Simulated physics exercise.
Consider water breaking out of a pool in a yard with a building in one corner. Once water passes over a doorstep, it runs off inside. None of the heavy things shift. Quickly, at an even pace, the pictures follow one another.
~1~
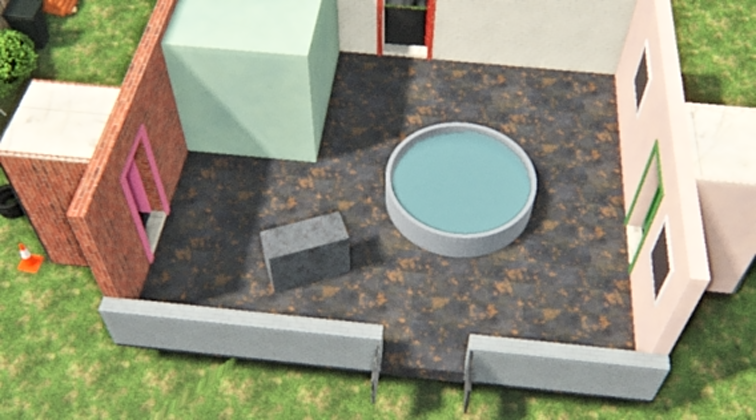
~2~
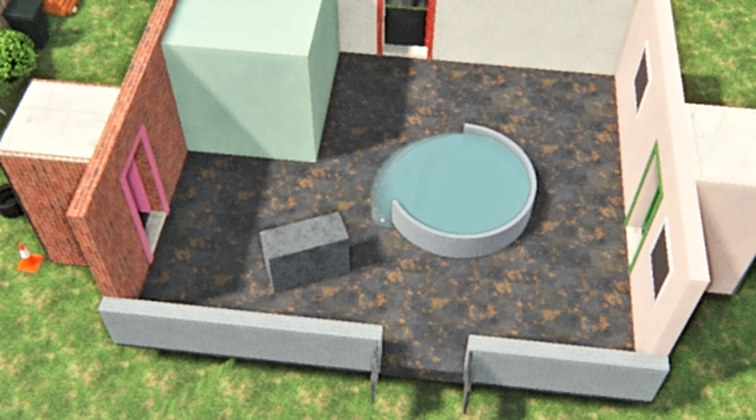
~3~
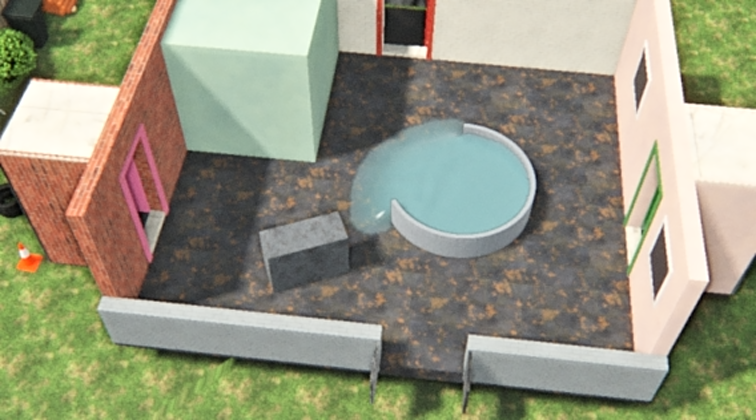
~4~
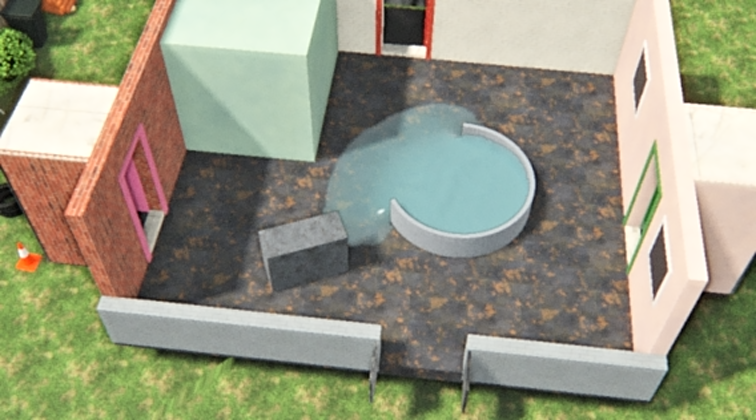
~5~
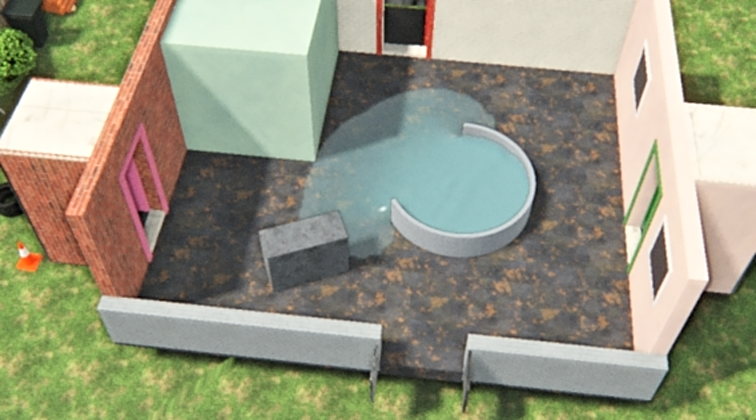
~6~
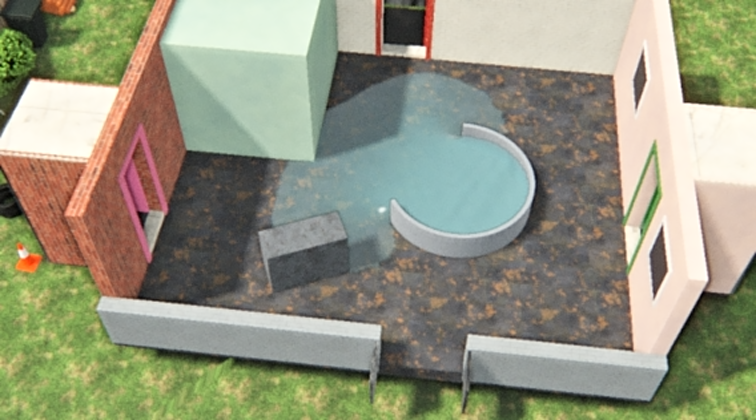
A round pool stood full and still in a walled yard, then its left side opened and water poured out, spreading across the dark ground toward the grey block and the pale green building.
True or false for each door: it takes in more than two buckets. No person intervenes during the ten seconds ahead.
For the green door, false; for the red door, true; for the pink door, false.
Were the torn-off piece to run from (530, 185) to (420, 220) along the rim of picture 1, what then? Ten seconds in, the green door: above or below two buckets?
I reckon green door overshoots.
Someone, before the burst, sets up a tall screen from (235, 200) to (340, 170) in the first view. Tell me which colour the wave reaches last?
Answer: The green-painted one.
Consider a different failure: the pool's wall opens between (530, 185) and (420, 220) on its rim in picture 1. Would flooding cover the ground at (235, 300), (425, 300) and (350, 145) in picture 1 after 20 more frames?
Soaked, soaked, untouched.
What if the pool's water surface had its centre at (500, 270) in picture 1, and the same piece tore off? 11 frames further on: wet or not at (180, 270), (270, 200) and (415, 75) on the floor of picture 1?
My reading is missed by the flood first, hit by the flood next and hit by the flood last.
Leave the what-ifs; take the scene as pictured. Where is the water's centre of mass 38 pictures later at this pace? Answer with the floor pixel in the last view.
My reading is close to (390, 172).
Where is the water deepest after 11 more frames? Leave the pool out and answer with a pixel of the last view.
I'd mark about pixel (343, 60).
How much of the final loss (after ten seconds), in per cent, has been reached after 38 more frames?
About 85 per cent.
A moment on, water covers 35 % of the floor; the green door not reached, the red door under two buckets in, the pink door not reached.
Next, water covers 40 % of the floor; the green door not reached, the red door under two buckets in, the pink door wet at the sill, nothing in.
Then, water covers 45 % of the floor; the green door not reached, the red door over two buckets in, the pink door wet at the sill, nothing in.
Later, water covers 75 % of the floor; the green door wet at the sill, nothing in, the red door far over two buckets in, the pink door under two buckets in.
In the end, water covers 100 % of the floor; the green door under two buckets in, the red door far over two buckets in, the pink door under two buckets in.
